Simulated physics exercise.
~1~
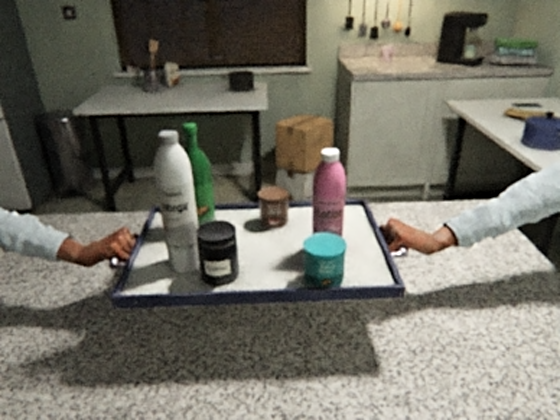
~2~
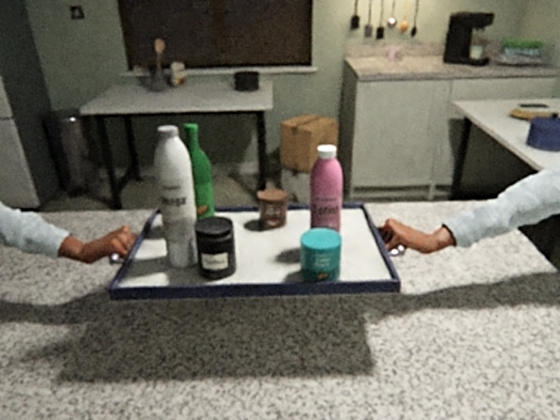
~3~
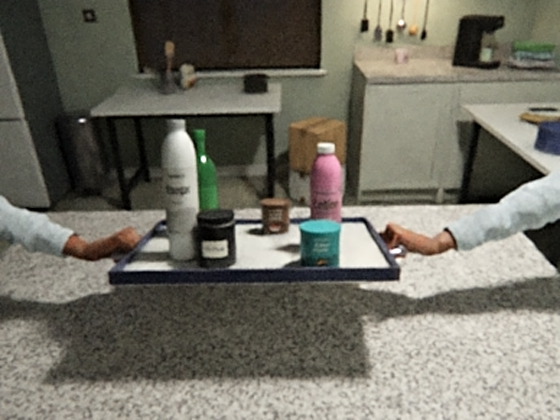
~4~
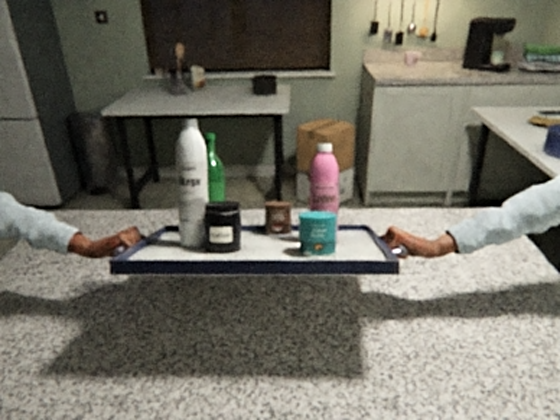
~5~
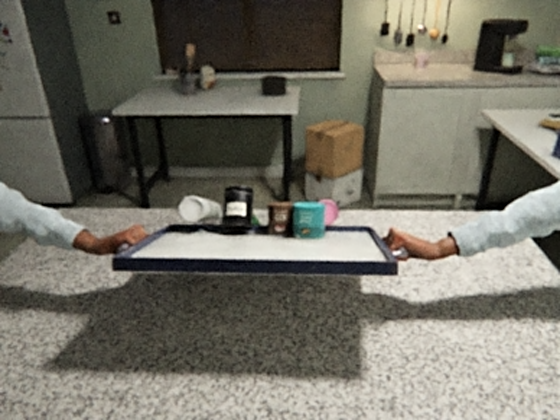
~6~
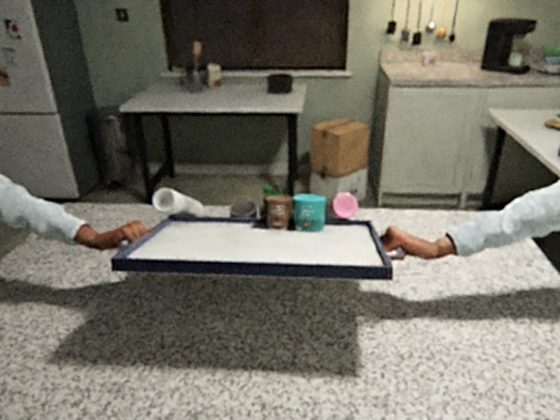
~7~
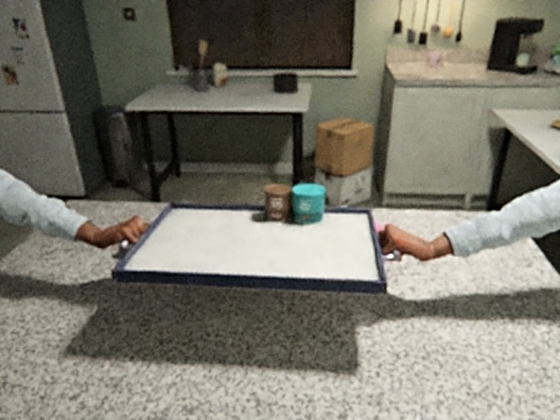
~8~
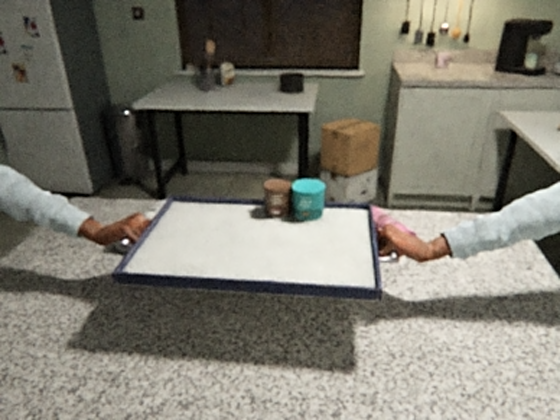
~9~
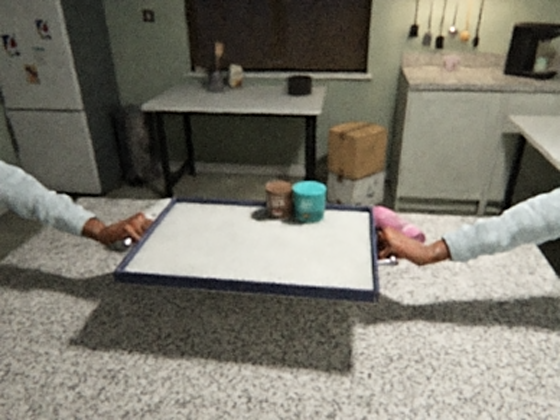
In the video, two hands hold a tray of bottles and small containers and dip its far edge, so that the green, pink and white bottles and the black jar topple off the far side. The tray is then levelled, with the turquoise and brown tins still standing near its far edge.
